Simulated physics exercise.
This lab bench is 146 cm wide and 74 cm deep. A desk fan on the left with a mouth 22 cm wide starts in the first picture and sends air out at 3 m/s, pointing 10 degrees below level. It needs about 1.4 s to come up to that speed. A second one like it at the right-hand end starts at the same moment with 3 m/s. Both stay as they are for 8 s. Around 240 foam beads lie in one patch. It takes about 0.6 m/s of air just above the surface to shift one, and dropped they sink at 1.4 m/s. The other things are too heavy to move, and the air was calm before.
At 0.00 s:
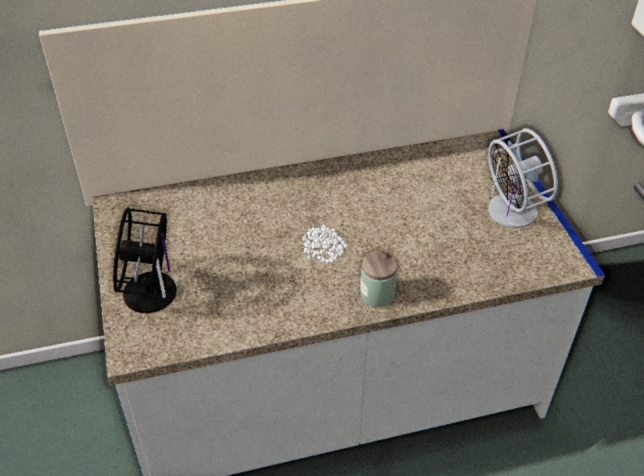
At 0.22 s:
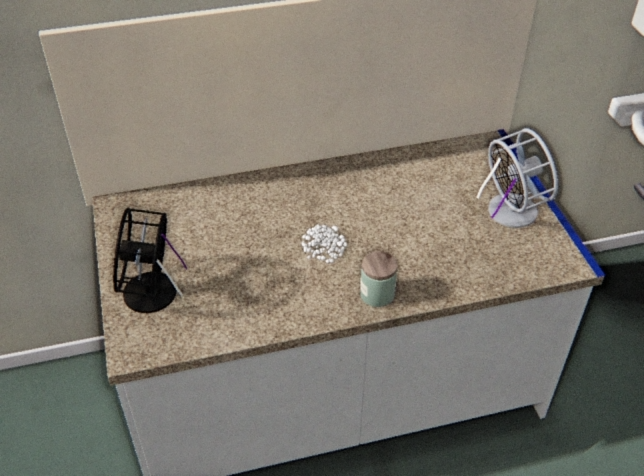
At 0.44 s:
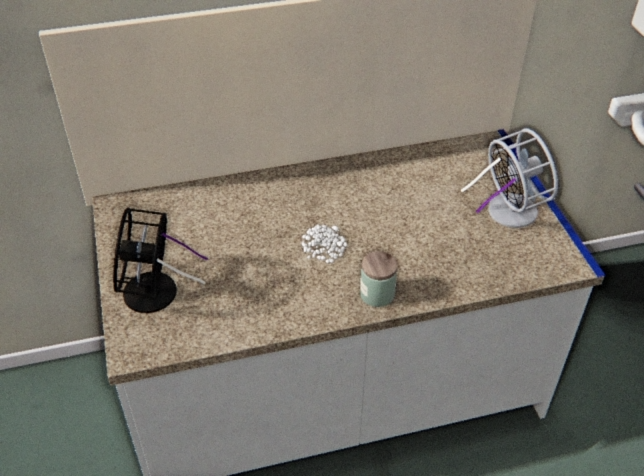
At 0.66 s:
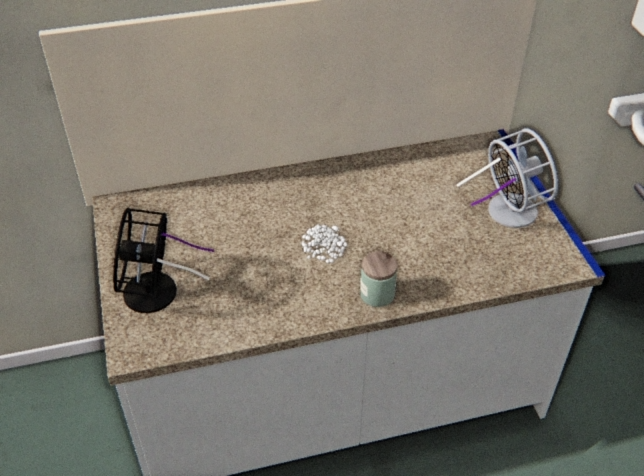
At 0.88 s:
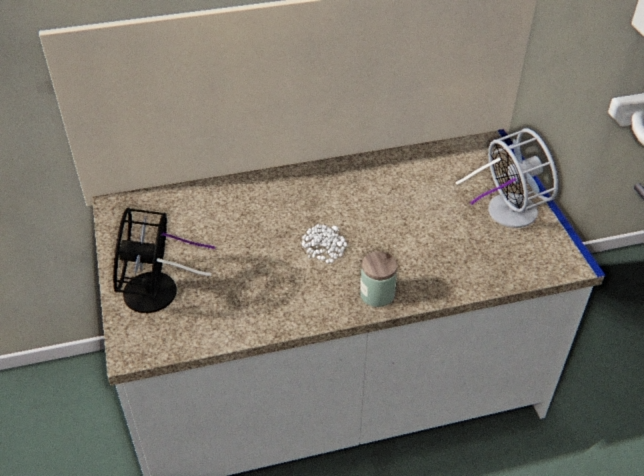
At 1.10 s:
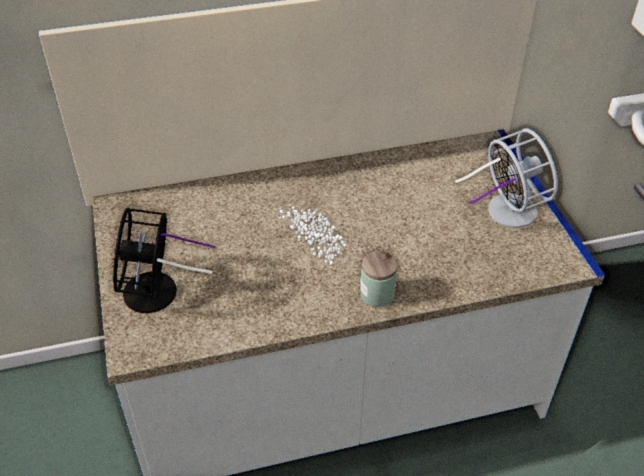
Ribbons on two facing desk fans lifting and streaming inward, then white foam beads between them spreading into a slanting patch.
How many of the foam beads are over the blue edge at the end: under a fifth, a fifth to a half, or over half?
By then under a fifth are over the blue edge.
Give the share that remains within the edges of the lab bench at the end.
Near 10 %.
After 1.6 s, 0 % are over the blue edge; the middle of those left on the top is near (148, 190); 0 % are gone or lie where they will stay.
After 2.6 s, 0 % are over the blue edge; the middle of those left on the top is near (326, 162); 84 % are gone or lie where they will stay.
After 4.4 s, 0 % are over the blue edge; 90 % are gone or lie where they will stay.
After 8.0 s, at the end, 0 % are over the blue edge.
